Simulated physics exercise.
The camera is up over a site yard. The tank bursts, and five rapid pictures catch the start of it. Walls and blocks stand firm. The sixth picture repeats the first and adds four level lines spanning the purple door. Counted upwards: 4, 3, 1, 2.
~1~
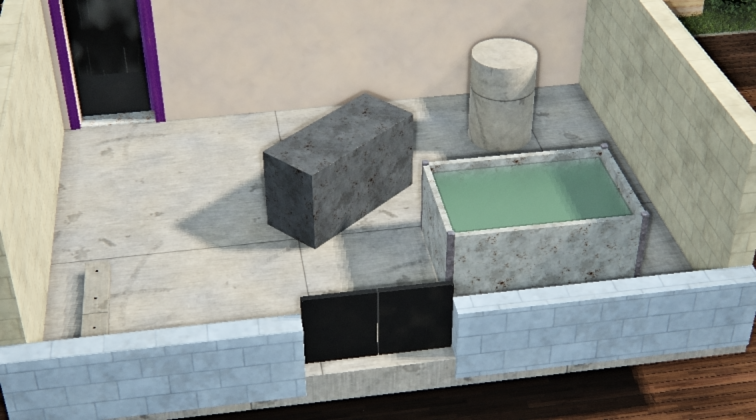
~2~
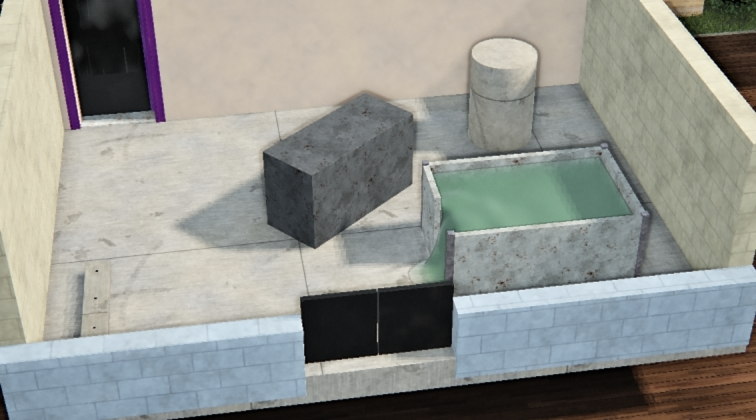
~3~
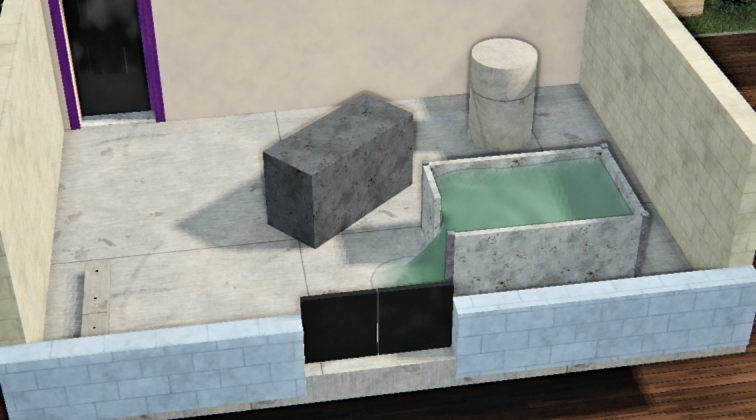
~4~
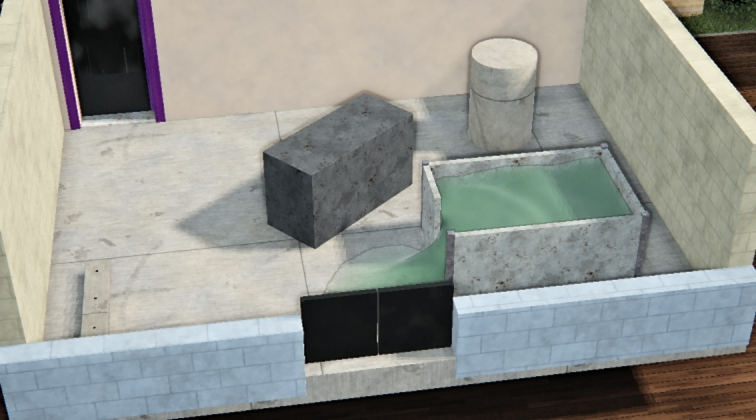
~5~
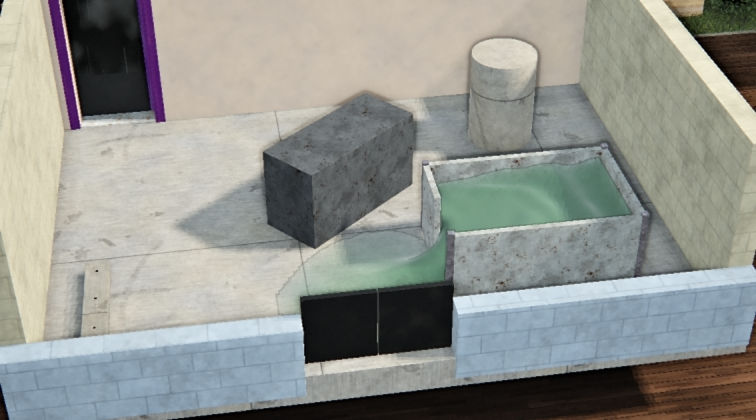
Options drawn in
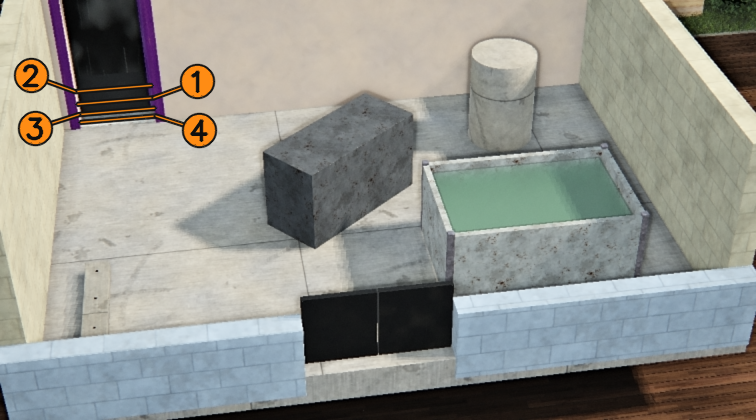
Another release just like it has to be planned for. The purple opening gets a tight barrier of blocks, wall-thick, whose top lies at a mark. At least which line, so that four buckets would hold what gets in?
It is 3.
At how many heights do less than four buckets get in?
Three of the four.
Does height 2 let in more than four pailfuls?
No, not at all.
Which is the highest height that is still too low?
That is height 4.
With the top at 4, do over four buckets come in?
Yes, that goes wrong.
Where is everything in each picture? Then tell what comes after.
Water in the tank at rest, its middle at (531, 196); foot of the purple doorway at (119, 125); shut gate at (377, 301).
Water covers 1 % of the ground and shows as far out as (417, 275).
Water covers 2 % of the ground and shows as far out as (381, 276).
Water covers 5 % of the ground and shows as far out as (342, 289).
Water covers 9 % of the ground and shows as far out as (295, 299).
On the marked copy, 1 at (115, 101); 2 at (113, 88); 3 at (117, 111); 4 at (118, 119); from the bottom up 4, 3, 1, 2.
With 1, nothing gets over.
With 2, nothing gets over.
With 3, a splash gets over, under a bucket.
With 4, some 15 bucketfuls get in.
